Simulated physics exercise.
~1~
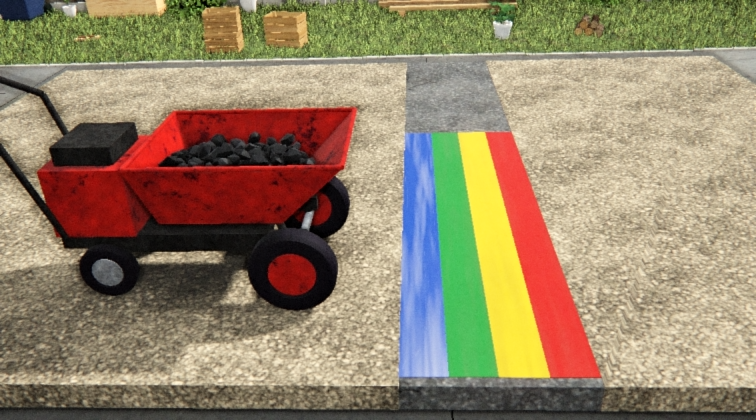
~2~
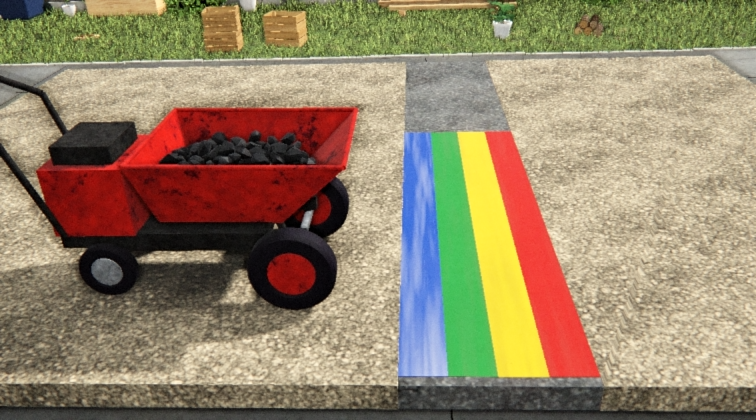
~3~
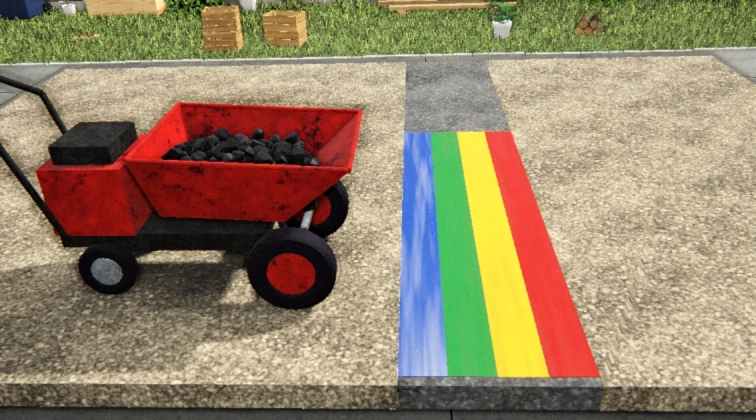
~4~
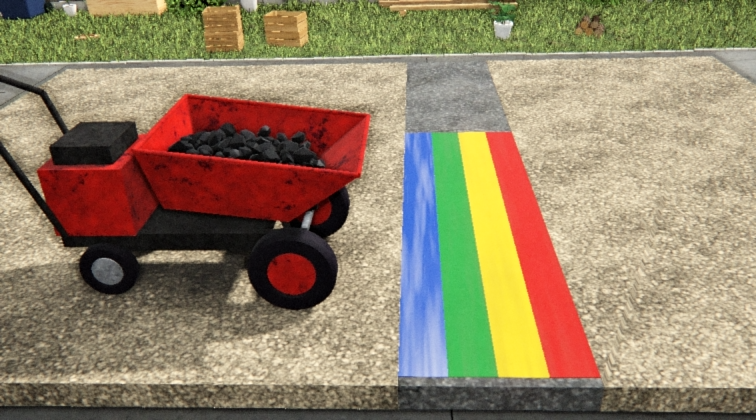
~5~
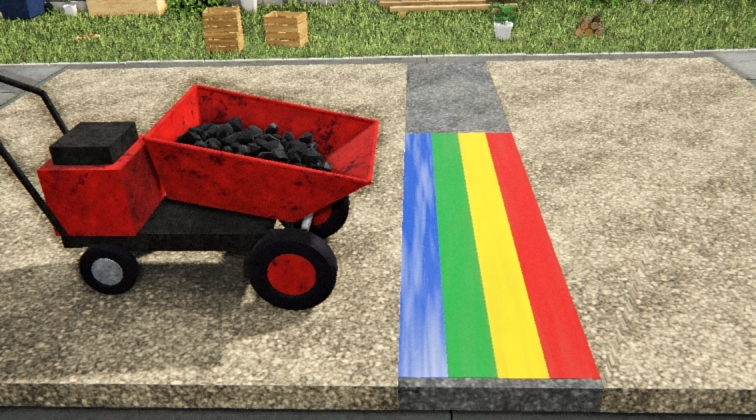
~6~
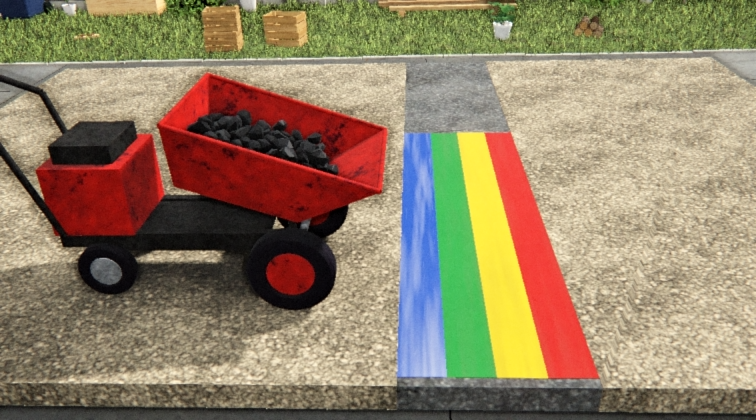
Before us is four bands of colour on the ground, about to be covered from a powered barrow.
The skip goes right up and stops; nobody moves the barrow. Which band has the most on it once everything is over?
Green.
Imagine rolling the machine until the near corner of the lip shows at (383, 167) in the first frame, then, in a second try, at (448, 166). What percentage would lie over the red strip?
First position: Some 20 percent; second position: Some 40 percent.
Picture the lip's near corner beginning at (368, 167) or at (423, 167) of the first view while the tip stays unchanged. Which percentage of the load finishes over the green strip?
30 % and 0 %.
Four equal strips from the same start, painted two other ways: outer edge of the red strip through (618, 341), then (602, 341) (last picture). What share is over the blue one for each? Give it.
Near 20 % and 20 %.
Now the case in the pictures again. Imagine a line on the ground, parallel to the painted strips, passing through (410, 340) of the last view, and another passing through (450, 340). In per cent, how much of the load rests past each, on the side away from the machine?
Around 80 percent for the first and 60 percent for the second.
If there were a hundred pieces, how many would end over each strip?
In per cent, blue strip 15, green strip 35, yellow strip 20 and red strip 5.
Just after the last frame, skip tipped steeply; every one in the skip.
A moment on, skip tipped steeply; roughly half in the skip; about a tenth over the blue strip; roughly a third over the green strip; about a tenth over the yellow strip.
Further on, skip tipped right over; roughly a quarter in the skip; about a tenth over the blue strip; roughly a third over the green strip; roughly a quarter over the yellow strip; about a tenth over the red strip; just a few off the paint.
When it is over, skip tipped right over; roughly a quarter in the skip; about a tenth over the blue strip; roughly a third over the green strip; roughly a quarter over the yellow strip; about a tenth over the red strip; just a few off the paint.
